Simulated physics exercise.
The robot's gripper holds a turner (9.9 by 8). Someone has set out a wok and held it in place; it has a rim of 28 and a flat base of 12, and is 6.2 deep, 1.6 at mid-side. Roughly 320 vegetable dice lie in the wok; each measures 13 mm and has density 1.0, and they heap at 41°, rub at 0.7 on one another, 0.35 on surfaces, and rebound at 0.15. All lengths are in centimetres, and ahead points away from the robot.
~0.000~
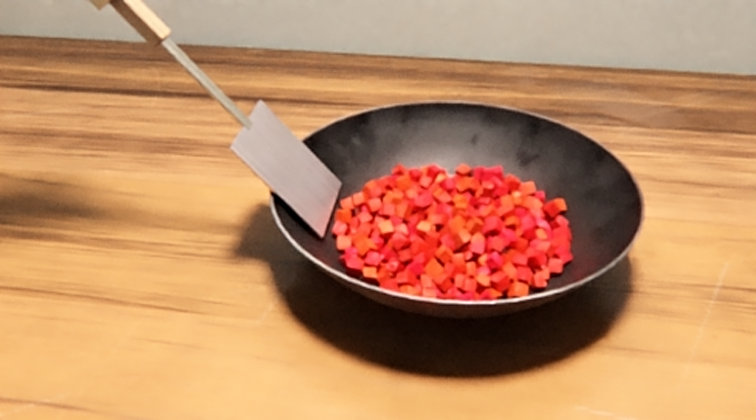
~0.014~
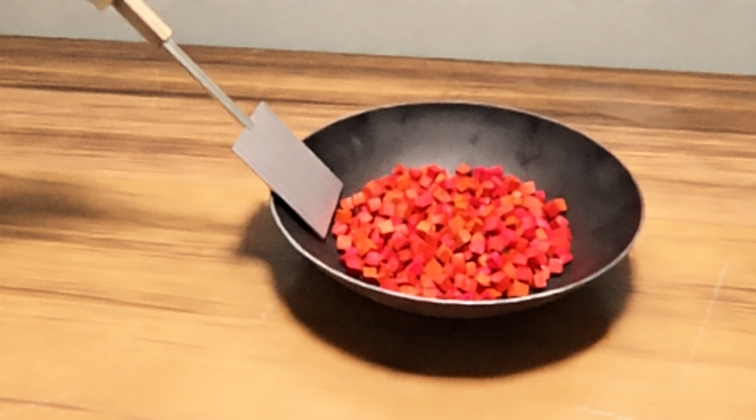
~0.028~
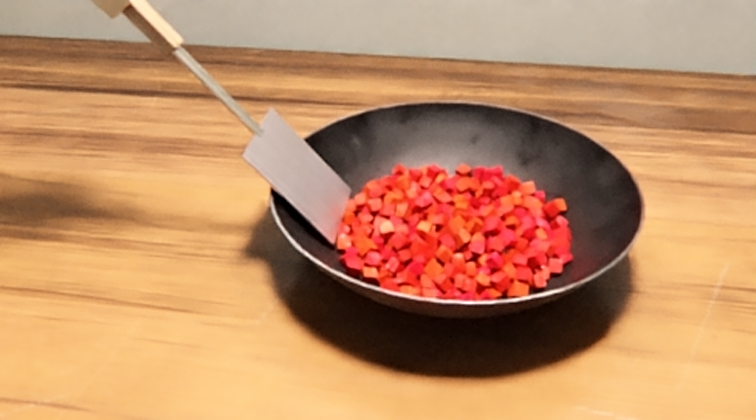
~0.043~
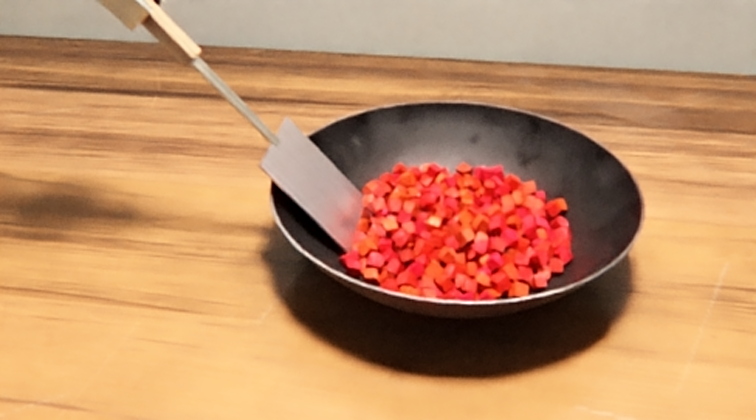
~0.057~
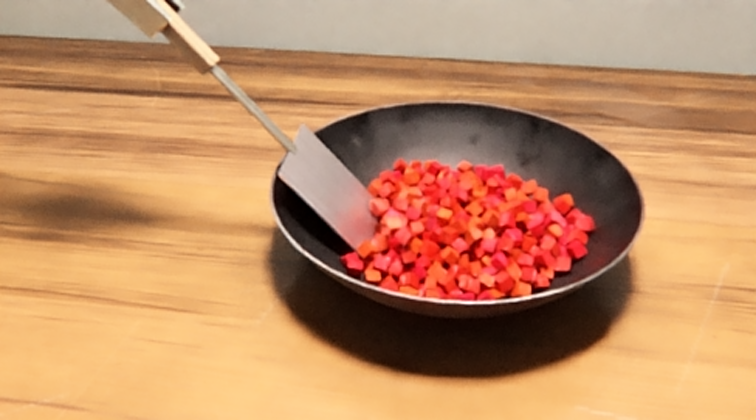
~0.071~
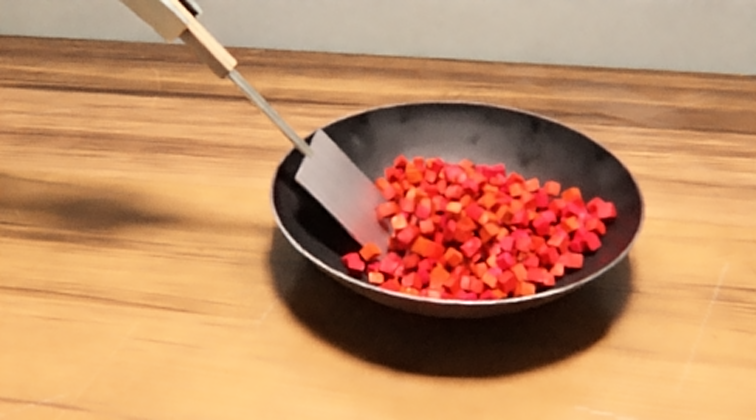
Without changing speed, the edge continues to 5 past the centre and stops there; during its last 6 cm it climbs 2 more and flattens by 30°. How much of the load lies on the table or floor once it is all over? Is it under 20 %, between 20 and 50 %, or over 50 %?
It is under 20 %.
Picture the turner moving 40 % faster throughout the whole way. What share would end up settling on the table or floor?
It would be roughly 5 percent.
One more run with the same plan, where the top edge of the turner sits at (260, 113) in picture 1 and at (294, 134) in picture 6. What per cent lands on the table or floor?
Around 0 per cent finishes on the table or floor.
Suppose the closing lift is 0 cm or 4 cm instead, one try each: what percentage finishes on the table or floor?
Near 5 and 5 percent respectively.
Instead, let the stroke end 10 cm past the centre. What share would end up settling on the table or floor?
That would be something like 40 in a hundred.
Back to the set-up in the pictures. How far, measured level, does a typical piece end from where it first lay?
Level distance of roughly 5 cm.
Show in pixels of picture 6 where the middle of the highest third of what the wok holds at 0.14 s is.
I'd put it close to (547, 214).
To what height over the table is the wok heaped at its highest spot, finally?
About 7.5 centimetres.
After 0.11 s, sloping 48°, highest piece 8 above the table; 318 in the wok.
After 0.14 s, sloping 37°, highest piece 10 above the table; 315 in the wok, 3 on the blade or in flight.
After 0.36 s, sloping 19°, highest piece 7 above the table; 306 in the wok, 11 on the table or floor, 1 on the blade or in flight.
After 1.41 s, sloping 19°, highest piece 7 above the table; 306 in the wok, 12 on the table or floor.
At rest, 306 in the wok, 12 on the table or floor. That is 4 % on the table or floor.
